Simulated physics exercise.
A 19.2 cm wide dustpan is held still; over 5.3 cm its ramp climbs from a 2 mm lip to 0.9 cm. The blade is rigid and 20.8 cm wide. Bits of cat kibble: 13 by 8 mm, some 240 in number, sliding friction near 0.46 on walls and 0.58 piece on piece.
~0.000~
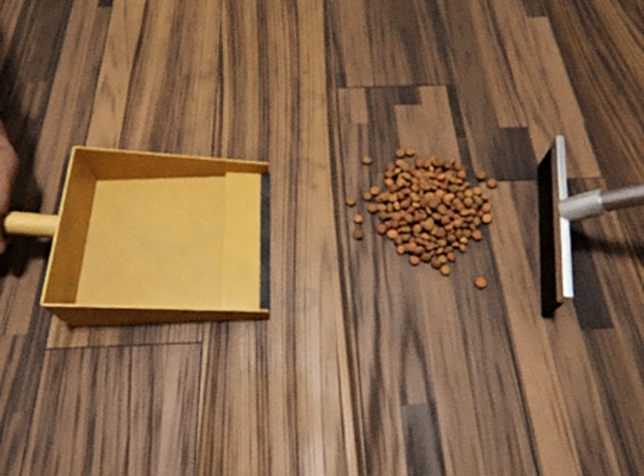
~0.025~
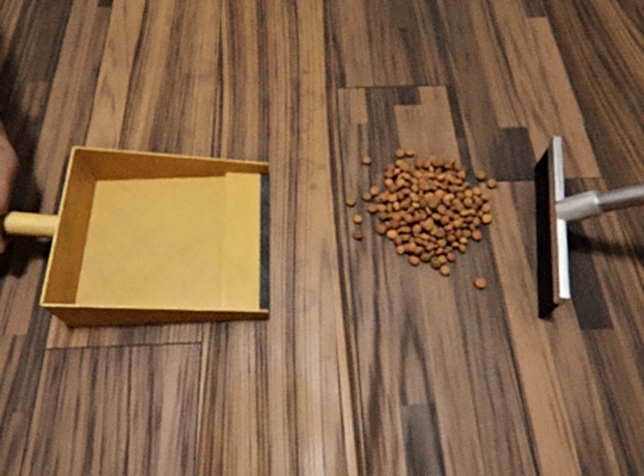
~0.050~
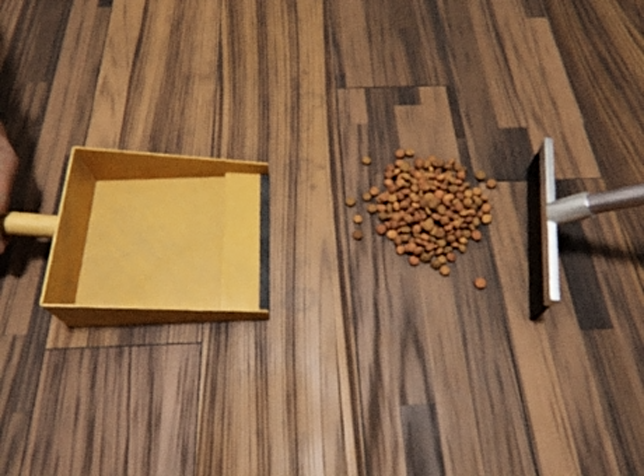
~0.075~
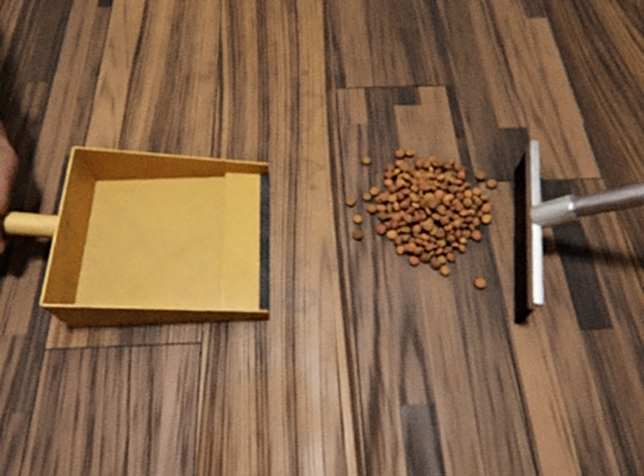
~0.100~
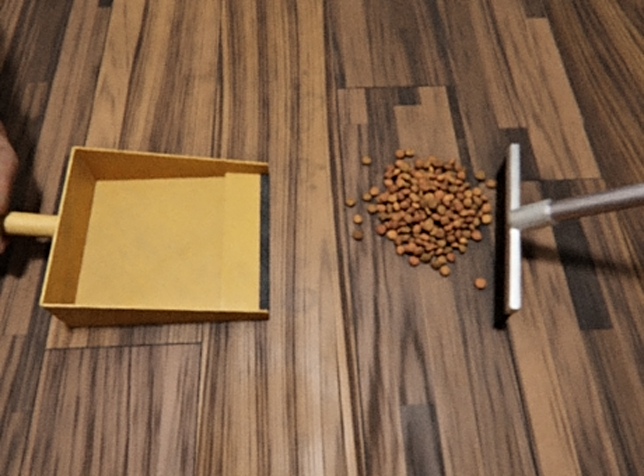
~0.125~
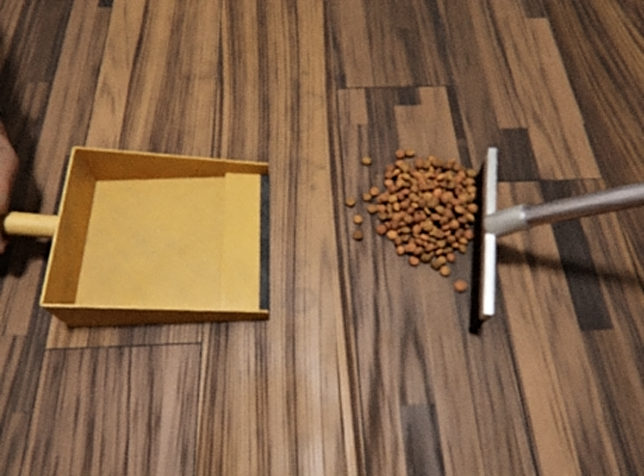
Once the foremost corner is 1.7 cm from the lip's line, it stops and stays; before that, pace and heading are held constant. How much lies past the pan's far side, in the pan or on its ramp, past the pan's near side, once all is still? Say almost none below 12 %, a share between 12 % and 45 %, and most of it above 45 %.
Far side: A medium amount; pan: A medium amount; near side: Only a little.
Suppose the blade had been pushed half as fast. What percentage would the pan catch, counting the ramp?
Share: About 10 %.
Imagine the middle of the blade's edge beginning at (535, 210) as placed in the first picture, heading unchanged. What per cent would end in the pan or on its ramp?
40 %.
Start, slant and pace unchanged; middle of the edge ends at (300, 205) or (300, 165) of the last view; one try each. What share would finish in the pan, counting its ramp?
Close to 40 and 30 in a hundred, in that order.
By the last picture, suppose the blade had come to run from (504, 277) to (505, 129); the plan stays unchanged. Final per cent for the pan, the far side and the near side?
Split: Pan = 20, far = 55, near = 0.
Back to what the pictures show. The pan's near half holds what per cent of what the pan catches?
Roughly 50 in a hundred.
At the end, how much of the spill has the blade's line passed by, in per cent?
Estimate: About 25 %.
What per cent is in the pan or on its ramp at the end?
Roughly 30 %.
After 0.23 s, middle of the blade 13 cm from the lip; 0 % over the lip, far side 20 %, near side 0 %.
After 0.30 s, middle of the blade 6 cm from the lip; 0 % over the lip, far side 25 %, near side 0 %.
After 0.51 s, middle of the blade 4 cm from the lip; 30 % over the lip, far side 30 %, near side 0 %.
At rest (1.1 s), far side 30 %, pan 30 %, near side 0 %, in front of the lip or behind the blade 40 %.
